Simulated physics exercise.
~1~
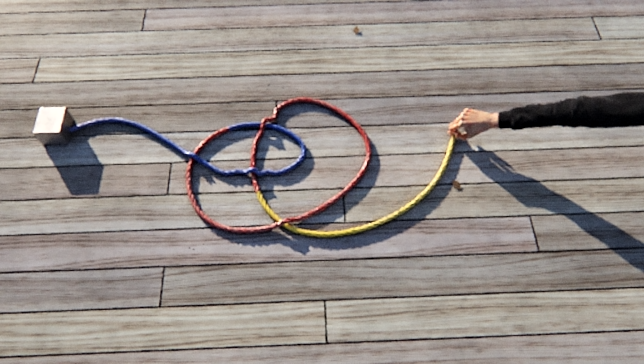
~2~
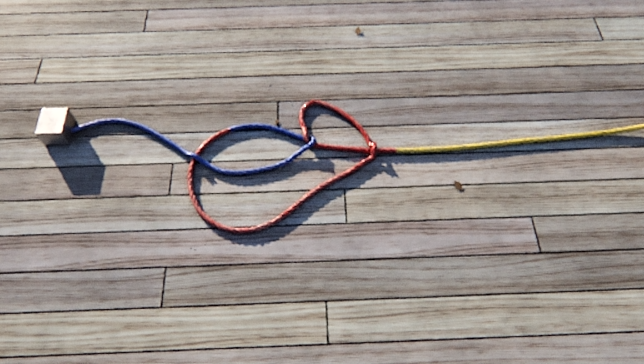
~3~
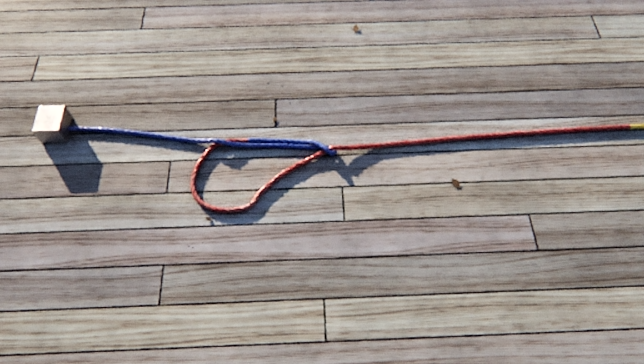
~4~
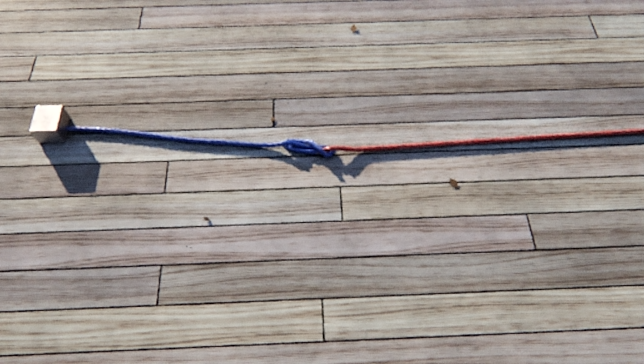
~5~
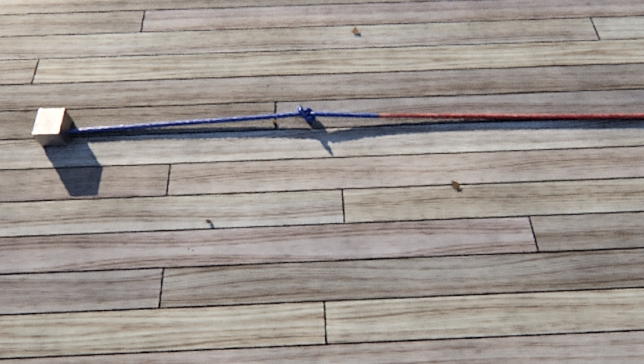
A hand pulls a looped, multicoloured rope to the right until it tightens into a knot.
